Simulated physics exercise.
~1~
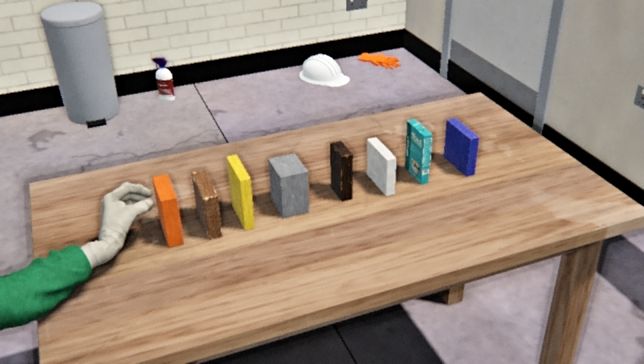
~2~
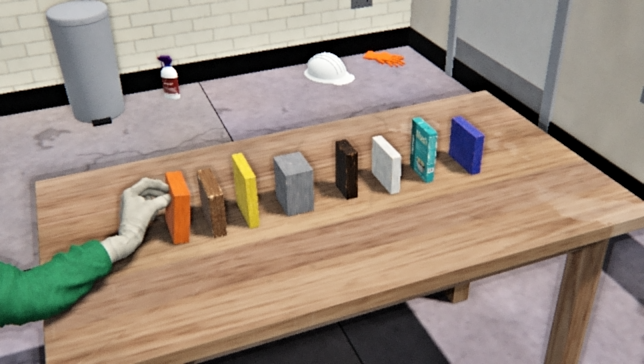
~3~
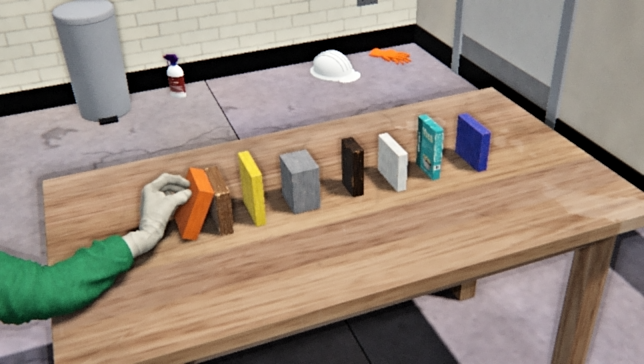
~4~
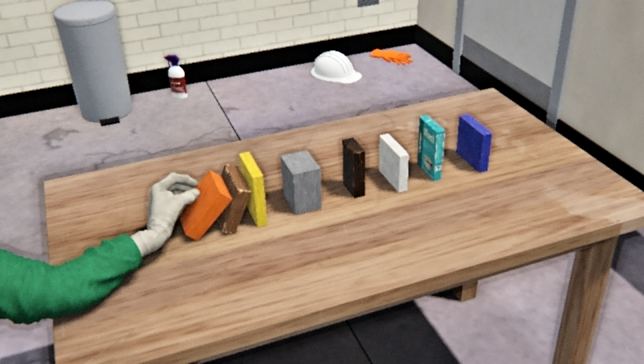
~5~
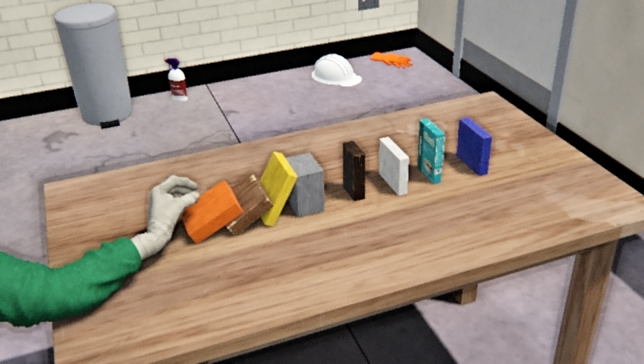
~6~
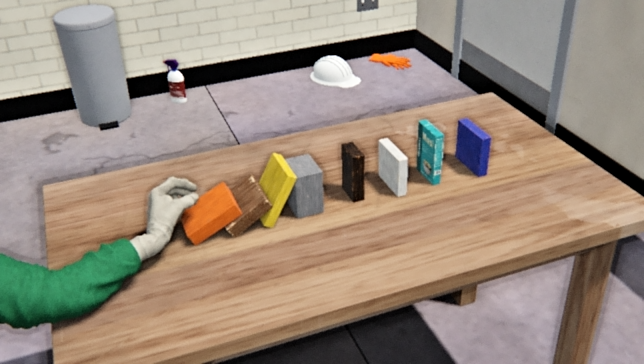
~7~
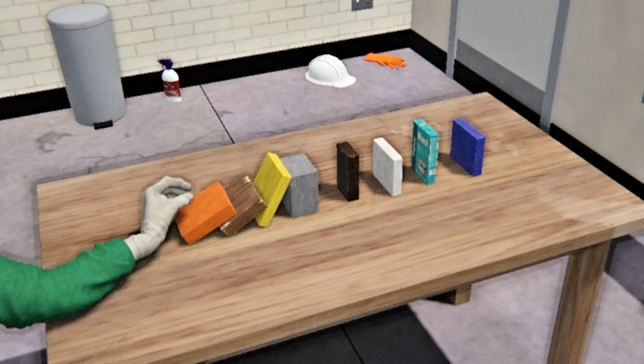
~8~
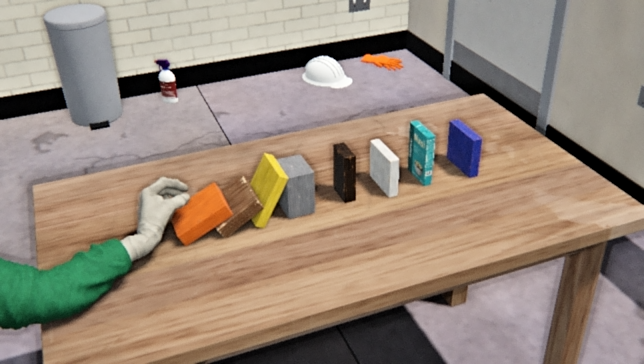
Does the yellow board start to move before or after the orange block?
The yellow board starts to move after the orange block. The orange block is pushed over first, and the yellow board tilts only once the brown board between them has leaned into it.
